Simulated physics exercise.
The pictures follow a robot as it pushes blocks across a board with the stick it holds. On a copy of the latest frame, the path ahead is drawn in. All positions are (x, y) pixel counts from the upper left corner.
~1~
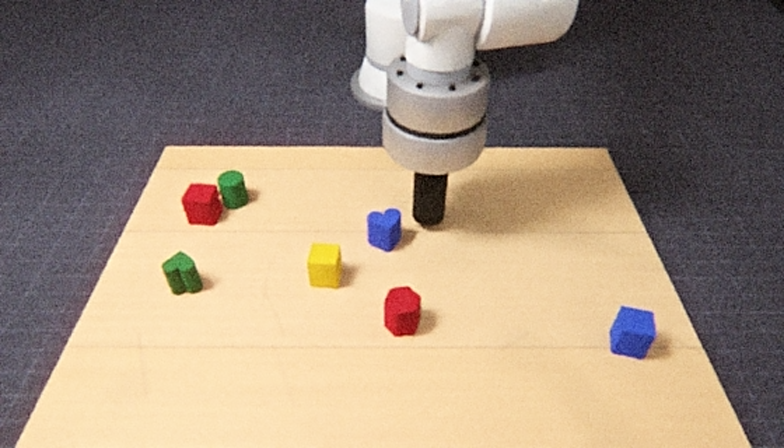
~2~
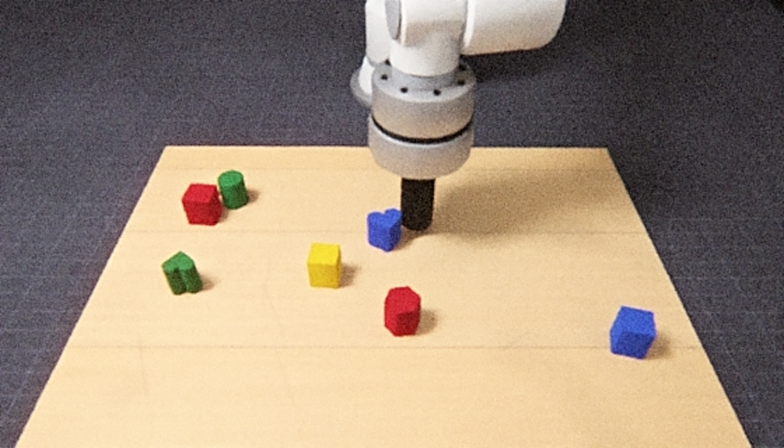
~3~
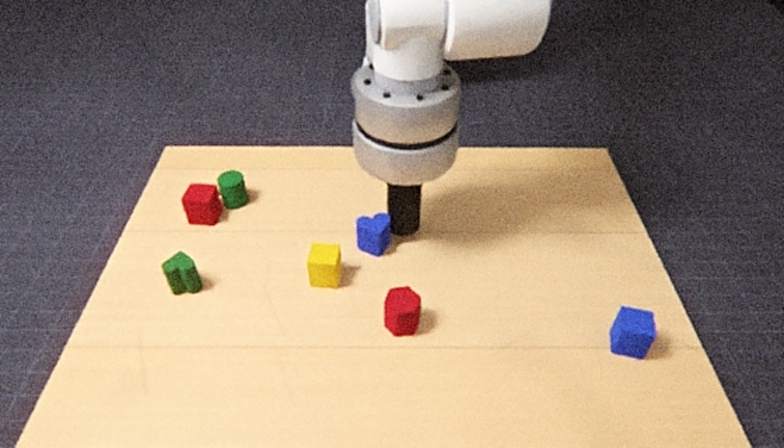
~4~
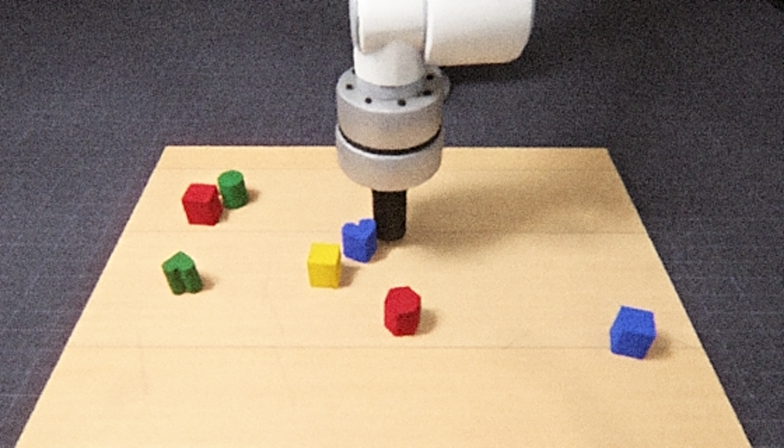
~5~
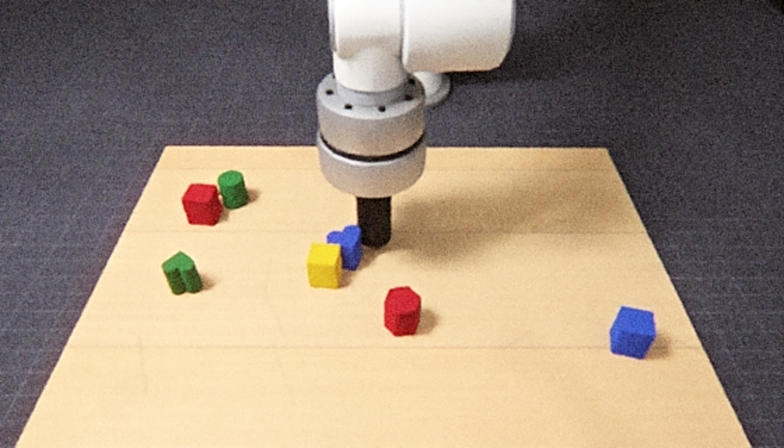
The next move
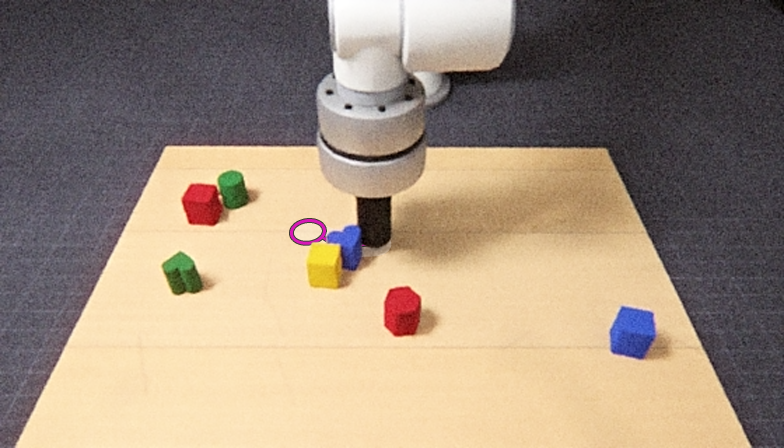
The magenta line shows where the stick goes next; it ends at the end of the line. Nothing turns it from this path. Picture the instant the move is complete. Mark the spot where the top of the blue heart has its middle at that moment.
I expect it at (317, 239).
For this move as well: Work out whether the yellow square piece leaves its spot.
Moved.
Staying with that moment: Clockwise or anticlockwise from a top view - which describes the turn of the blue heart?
Looking down, my answer is that the blue heart rotates anticlockwise.
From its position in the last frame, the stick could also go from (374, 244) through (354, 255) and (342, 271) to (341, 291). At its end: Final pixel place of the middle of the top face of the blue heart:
The centre of its top will be at (302, 267).
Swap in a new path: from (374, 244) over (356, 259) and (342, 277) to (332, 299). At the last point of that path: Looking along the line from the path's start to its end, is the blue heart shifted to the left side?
That would be a no.
Path on the board, from (374, 244) via (350, 244) and (328, 240), ending at (308, 232).
On the path given first. Halfway along, stick (338, 235); yellow square piece (315, 263); blue heart (319, 240), turned 50° anticlockwise.
At the end, stick (307, 224); yellow square piece (315, 263); blue heart (317, 239), turned 65° anticlockwise.
